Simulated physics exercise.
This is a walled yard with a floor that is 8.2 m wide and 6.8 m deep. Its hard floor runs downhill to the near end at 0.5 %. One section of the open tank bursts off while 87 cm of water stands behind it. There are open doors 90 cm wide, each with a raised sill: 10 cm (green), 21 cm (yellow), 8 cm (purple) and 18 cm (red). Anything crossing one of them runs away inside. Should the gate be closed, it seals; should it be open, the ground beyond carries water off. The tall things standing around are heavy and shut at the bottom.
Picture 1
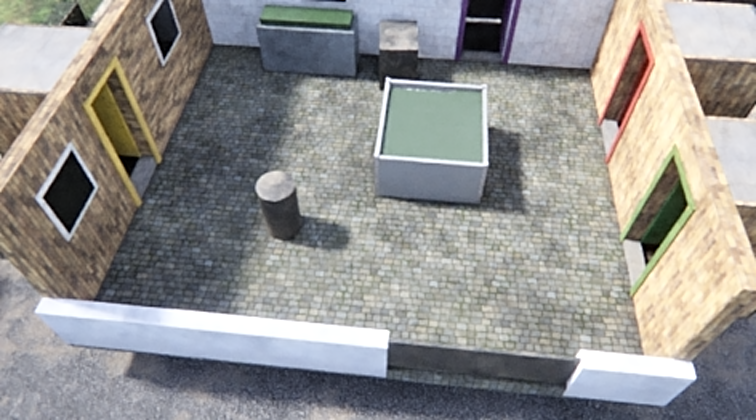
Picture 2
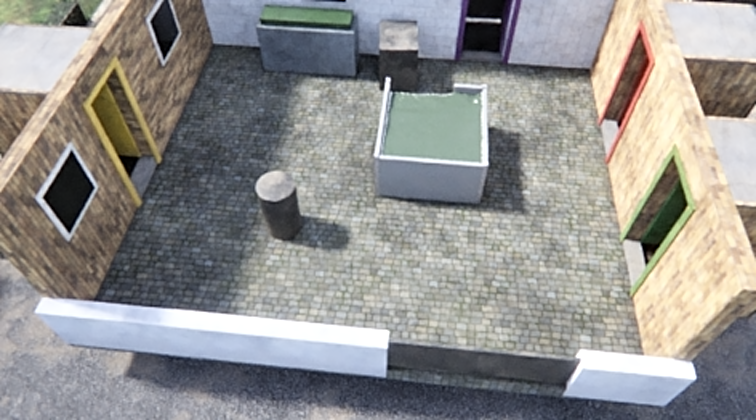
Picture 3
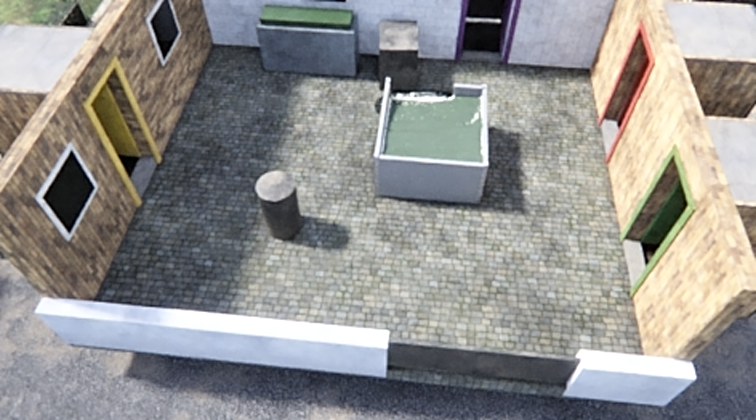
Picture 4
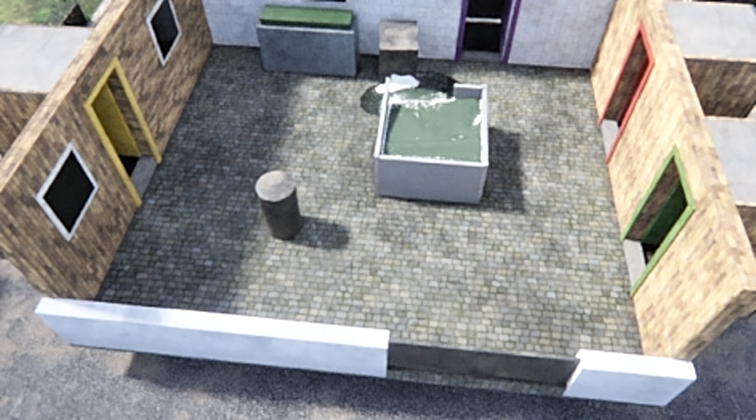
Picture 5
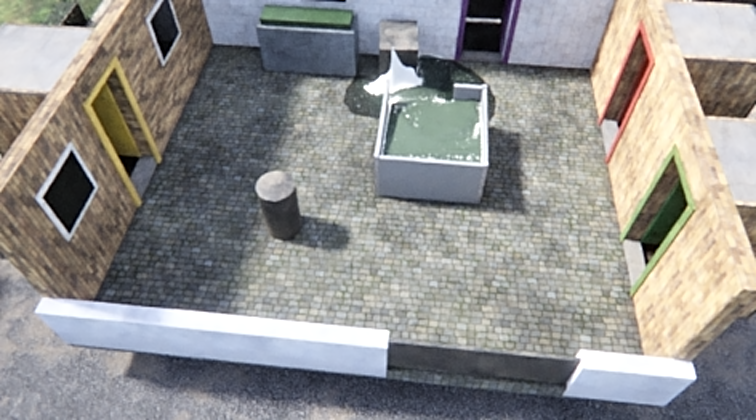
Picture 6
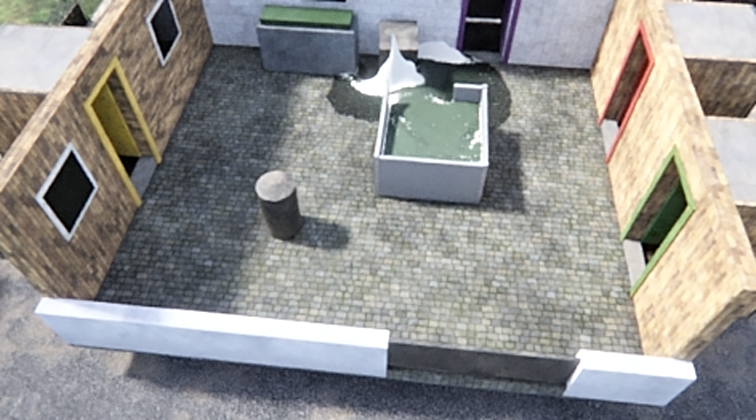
To begin with, an open tank of still, dark green water stands in a paved yard near a short dark pillar. Part of the tank's far side gives way, and water pours out behind it, then splashes up in a pale peak around a block and spreads across the paving to both sides.
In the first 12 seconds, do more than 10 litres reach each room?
At the green door, not that much; at the yellow door, not that much; at the purple door, more than that; at the red door, not that much.
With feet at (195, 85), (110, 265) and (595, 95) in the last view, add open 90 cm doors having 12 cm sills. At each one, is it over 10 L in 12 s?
First doorway gets there, second falls short, third gets there.
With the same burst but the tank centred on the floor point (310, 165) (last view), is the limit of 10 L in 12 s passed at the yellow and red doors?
Yellow: Within limit; red: Within limit.
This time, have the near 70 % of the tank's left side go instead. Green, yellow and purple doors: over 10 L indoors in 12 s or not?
So green stays lower, yellow tops it, purple stays lower.
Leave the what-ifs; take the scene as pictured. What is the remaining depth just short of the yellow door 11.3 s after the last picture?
About 2.5 cm deep.
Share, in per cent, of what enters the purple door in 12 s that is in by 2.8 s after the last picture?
Roughly 75 percent is in by then.
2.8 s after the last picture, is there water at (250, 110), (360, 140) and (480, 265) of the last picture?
Going in order, covered, then clear, then clear.
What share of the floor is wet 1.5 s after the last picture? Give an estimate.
30 %.
Then, 0.7 s after the last picture water covers 15 % of the floor and is deepest (57 cm) near (404, 95); green door not reached, yellow door not reached, purple door 27 cm at the sill, 40 L in, red door not reached.
Then, 1.5 s after the last picture water covers 30 % of the floor and is deepest (38 cm) near (587, 73); green door not reached, yellow door not reached, purple door 24 cm at the sill, 137 L in, red door not reached.
Then, 2.8 s after the last picture water covers 45 % of the floor and is deepest (27 cm) near (589, 85); green door not reached, yellow door 9 cm at the sill, 0 L in, purple door 18 cm at the sill, 216 L in, red door 10 cm at the sill, 0 L in.
Then, 6.3 s after the last picture water covers 80 % of the floor and is deepest (14 cm) near (84, 323); green door 3 cm at the sill, 0 L in, yellow door 6 cm at the sill, 0 L in, purple door 9 cm at the sill, 282 L in, red door 7 cm at the sill, 0 L in.
Then, 11.3 s after the last picture water covers 100 % of the floor and is deepest (9 cm) near (299, 345); green door 5 cm at the sill, 0 L in, yellow door 2 cm at the sill, 0 L in, purple door 4 cm at the sill, 283 L in, red door 4 cm at the sill, 0 L in.
